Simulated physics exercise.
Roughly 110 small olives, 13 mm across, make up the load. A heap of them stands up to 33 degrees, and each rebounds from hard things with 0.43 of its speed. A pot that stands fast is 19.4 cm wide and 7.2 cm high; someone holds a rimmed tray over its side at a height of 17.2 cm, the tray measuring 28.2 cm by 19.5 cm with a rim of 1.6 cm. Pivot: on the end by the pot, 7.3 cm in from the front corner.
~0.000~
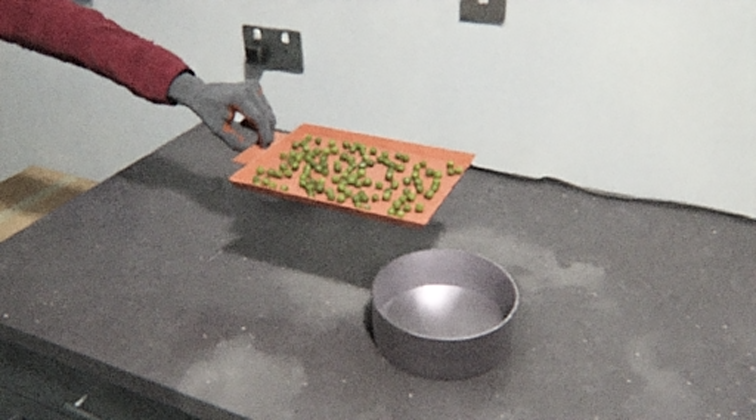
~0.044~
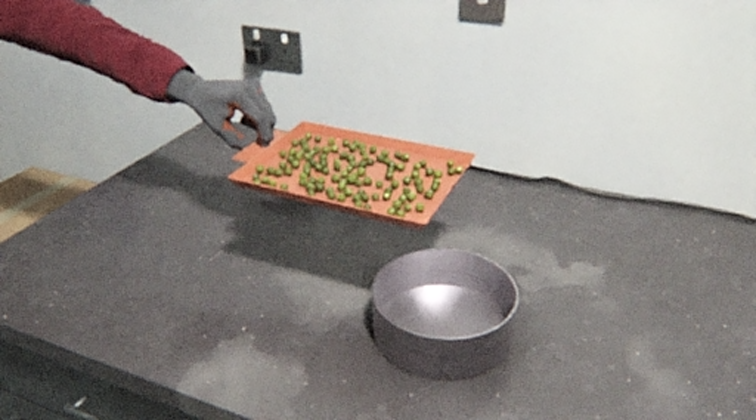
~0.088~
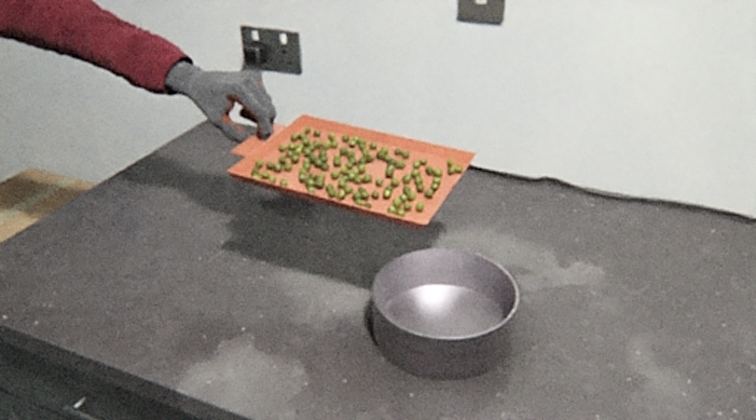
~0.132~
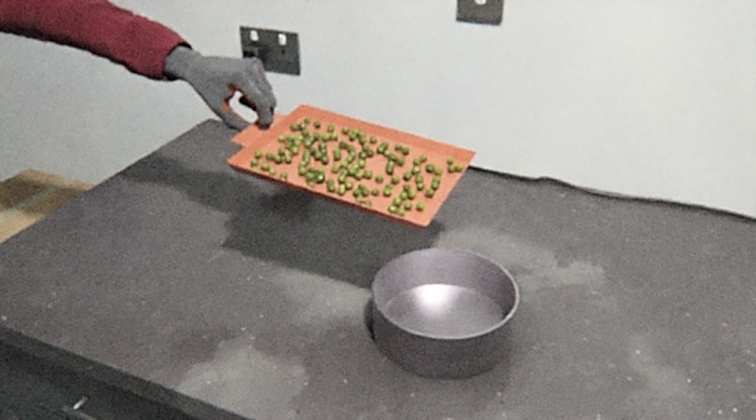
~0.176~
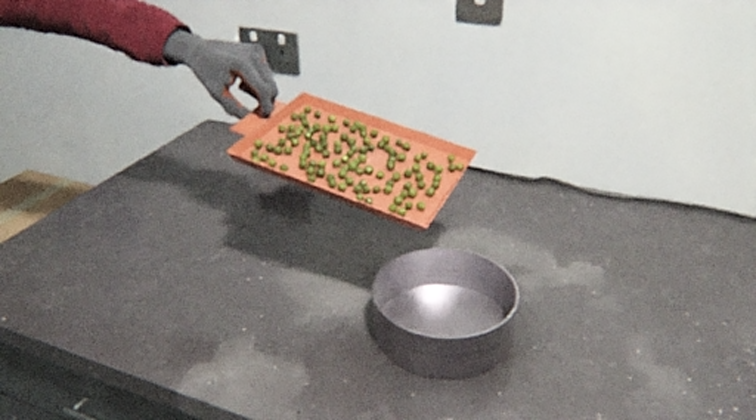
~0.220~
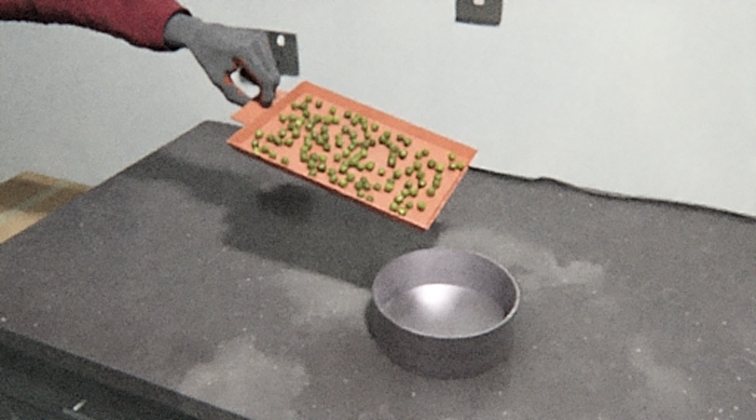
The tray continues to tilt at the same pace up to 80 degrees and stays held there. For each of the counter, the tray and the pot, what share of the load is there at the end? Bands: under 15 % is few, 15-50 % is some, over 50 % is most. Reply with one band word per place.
Counter few, tray few, pot most.
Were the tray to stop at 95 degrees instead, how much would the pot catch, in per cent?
That would give about 95 per cent.
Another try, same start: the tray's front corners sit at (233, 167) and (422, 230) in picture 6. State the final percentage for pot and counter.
Split: Pot = 65, counter = 35.
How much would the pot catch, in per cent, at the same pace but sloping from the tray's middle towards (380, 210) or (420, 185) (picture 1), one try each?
That would be close to 95 per cent and then close to 40 per cent.
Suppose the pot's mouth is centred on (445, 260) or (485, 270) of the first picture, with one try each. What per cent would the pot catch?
I'd say close to 75 percent for the first spot and 75 percent for the second.
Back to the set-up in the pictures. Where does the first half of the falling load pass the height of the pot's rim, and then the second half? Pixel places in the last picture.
First near (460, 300), then at (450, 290).
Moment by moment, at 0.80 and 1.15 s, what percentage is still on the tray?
Sequence: 80; 15.
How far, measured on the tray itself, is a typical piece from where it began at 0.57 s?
By then it sits near 9 cm from where it began.
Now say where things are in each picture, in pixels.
In the first frame, tray tilt 0 degrees, front corners at (235, 177) and (421, 220); middle of the pieces at (344, 175); pot at (444, 290).
In the second frame, tray tilt 1 degrees, front corners at (235, 176) and (421, 220); middle of the pieces at (344, 174).
In the third frame, tray tilt 3 degrees, front corners at (235, 170) and (422, 220); middle of the pieces at (344, 171).
In the fourth frame, tray tilt 7 degrees, front corners at (234, 160) and (423, 221), lowest corner right front; middle of the pieces at (344, 165).
In the fifth frame, tray tilt 11 degrees, front corners at (234, 150) and (423, 222), lowest corner right front; middle of the pieces at (345, 159).
In the sixth frame, tray tilt 15 degrees, front corners at (235, 140) and (424, 223), lowest corner right front; middle of the pieces at (346, 153); pot at (445, 288). The tray's pace is about 90 degrees a second.
After 0.57 s, tilt 46 degrees; the tray holds 100 %, the pot 0 %.
After 0.80 s, tilt 67 degrees; the tray holds 80 %, the pot 0 %.
After 1.15 s, tilt 80 degrees; the tray holds 15 %, the pot 65 %.
In the end, at 2.0 s, counter 5 %, tray 0 %, pot 95 %.
